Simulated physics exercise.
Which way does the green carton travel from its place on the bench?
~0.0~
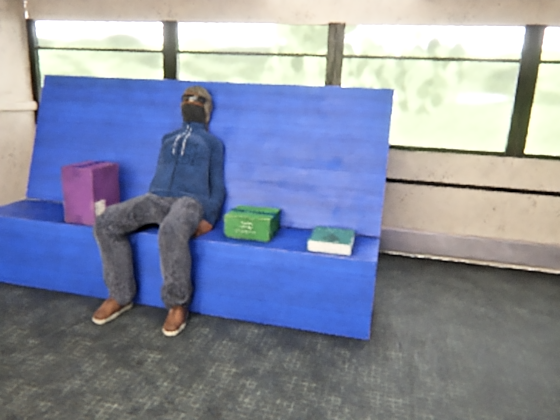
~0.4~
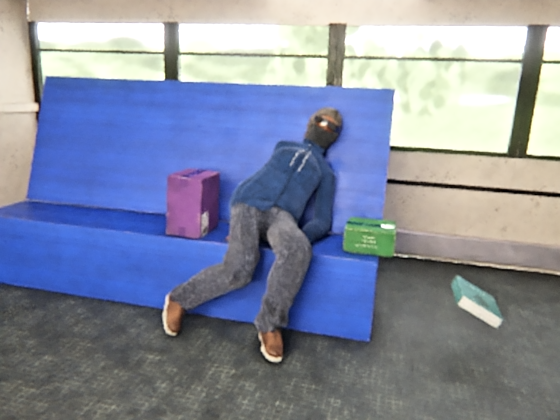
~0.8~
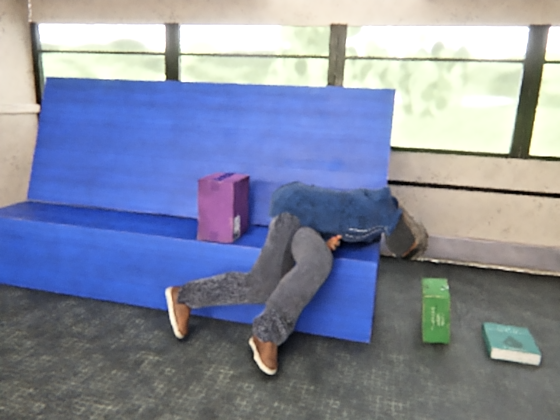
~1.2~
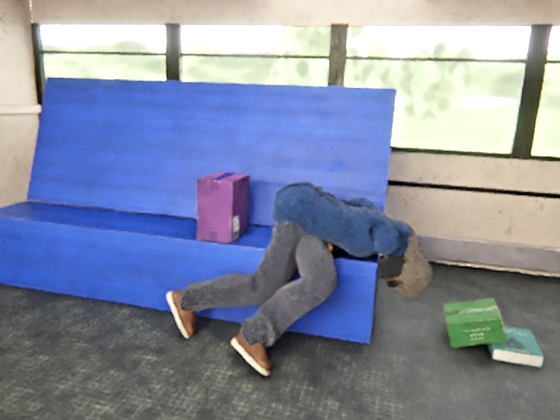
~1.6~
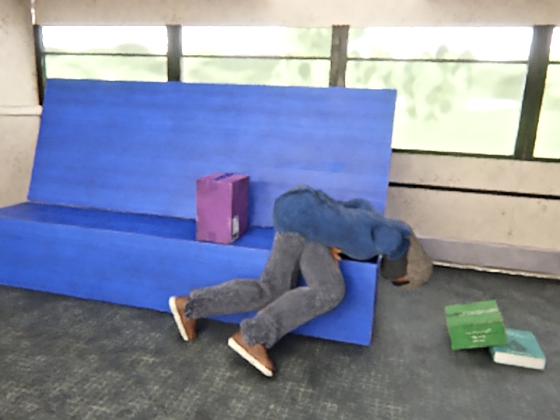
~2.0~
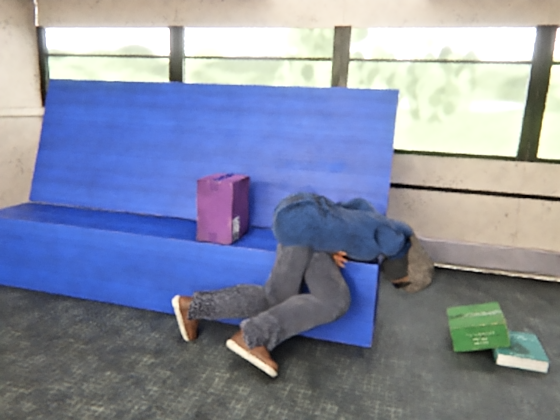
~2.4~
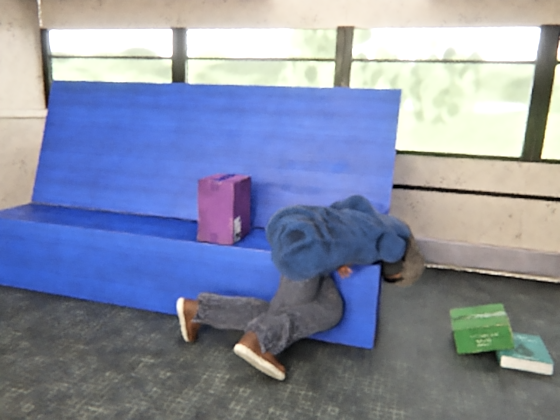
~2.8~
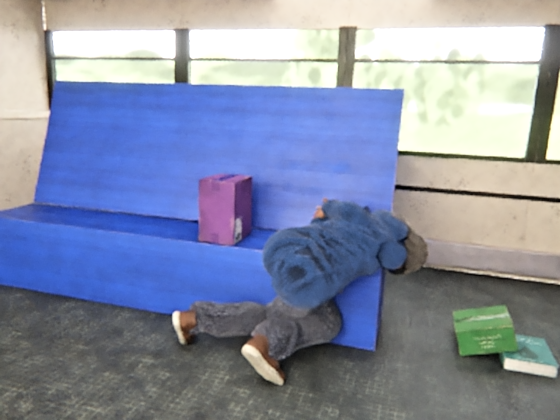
The green carton moves to the right, going off the end of the bench and down to the floor.
